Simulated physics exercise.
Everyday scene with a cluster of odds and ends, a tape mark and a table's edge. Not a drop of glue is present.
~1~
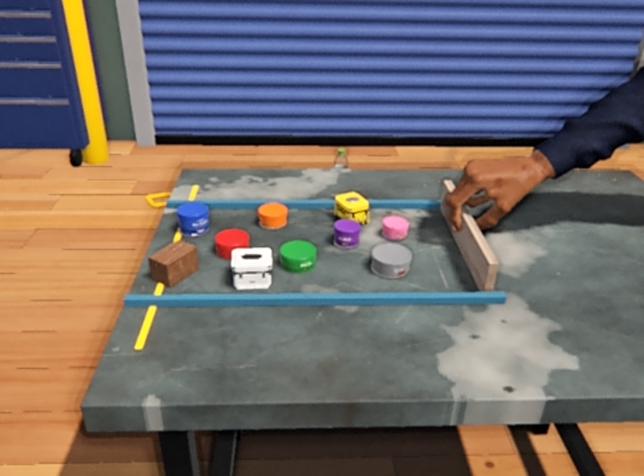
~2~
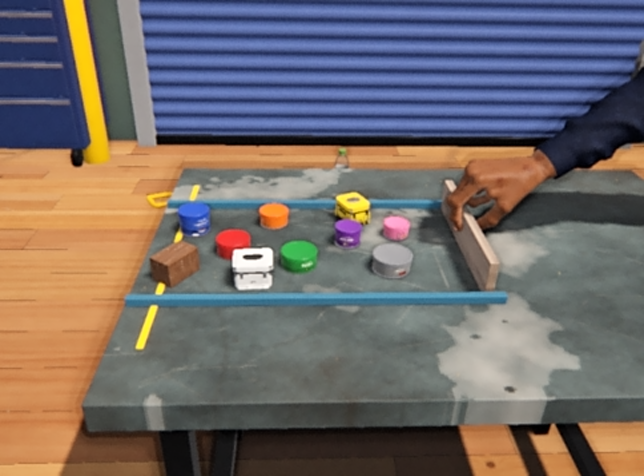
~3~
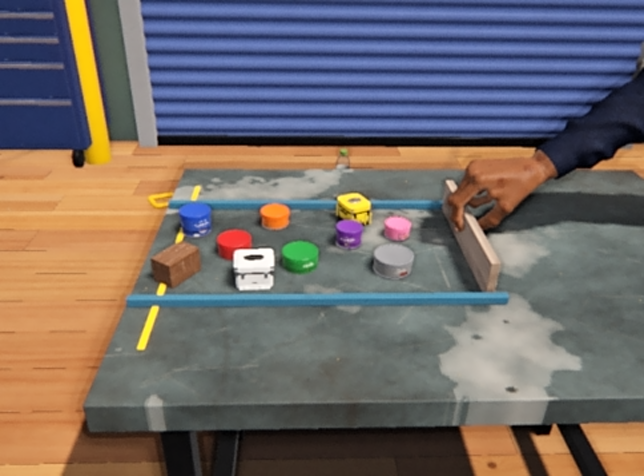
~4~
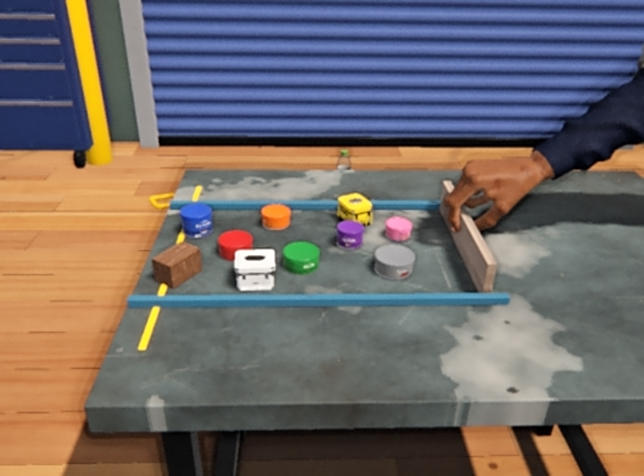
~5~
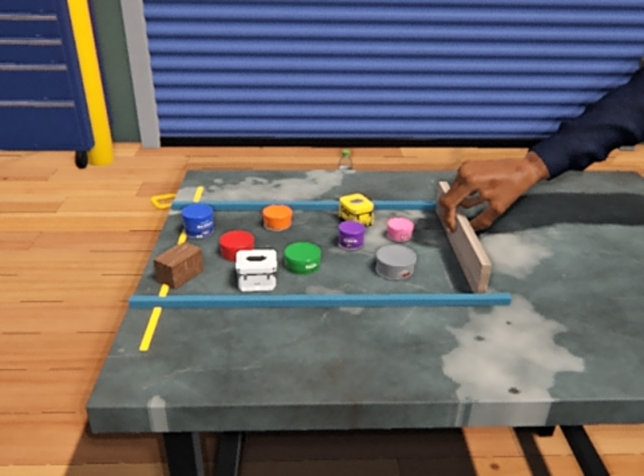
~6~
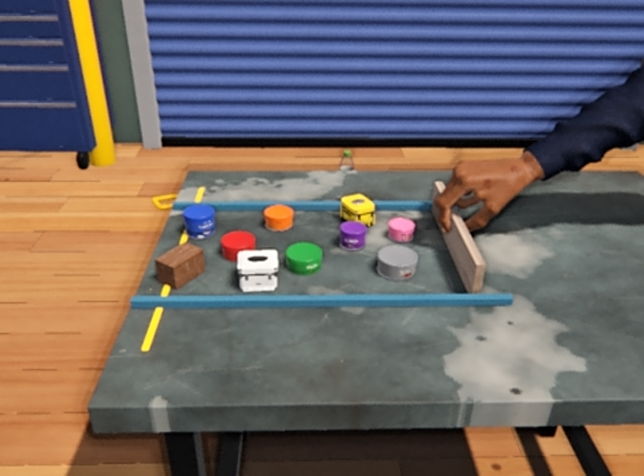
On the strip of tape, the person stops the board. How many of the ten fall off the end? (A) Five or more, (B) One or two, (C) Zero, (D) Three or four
Answer: A.
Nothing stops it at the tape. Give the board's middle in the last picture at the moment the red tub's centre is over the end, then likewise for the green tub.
The middle is at (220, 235) when it's the red tub, and at (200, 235) when it's the green tub.
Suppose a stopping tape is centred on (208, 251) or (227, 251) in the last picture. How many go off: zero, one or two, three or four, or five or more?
The first spot would give one to two falling and the second none.
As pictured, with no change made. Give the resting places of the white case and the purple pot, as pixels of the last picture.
The white case ends at (147, 280) and the purple pot at (166, 241).
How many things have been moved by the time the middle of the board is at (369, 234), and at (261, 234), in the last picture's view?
Note: First position 4; second position 9.
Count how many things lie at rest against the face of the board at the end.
At rest, 5 are in contact.
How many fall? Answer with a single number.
Altogether the count is 5.
Early on, none off yet; brown block at rest near (181, 265); blue tin at rest near (200, 222); red tub at rest near (239, 247).
A while later, none off yet; brown block at rest near (181, 265); blue tin at rest near (200, 222); red tub travelled a little near (222, 243).
Further along, none off yet; brown block travelled a little near (167, 267); blue tin travelled about its own width near (168, 217); red tub travelled well along near (167, 235).
Finally, the number that fall off is five or more; lost, green tub, orange pot, red tub, blue tin and brown block.
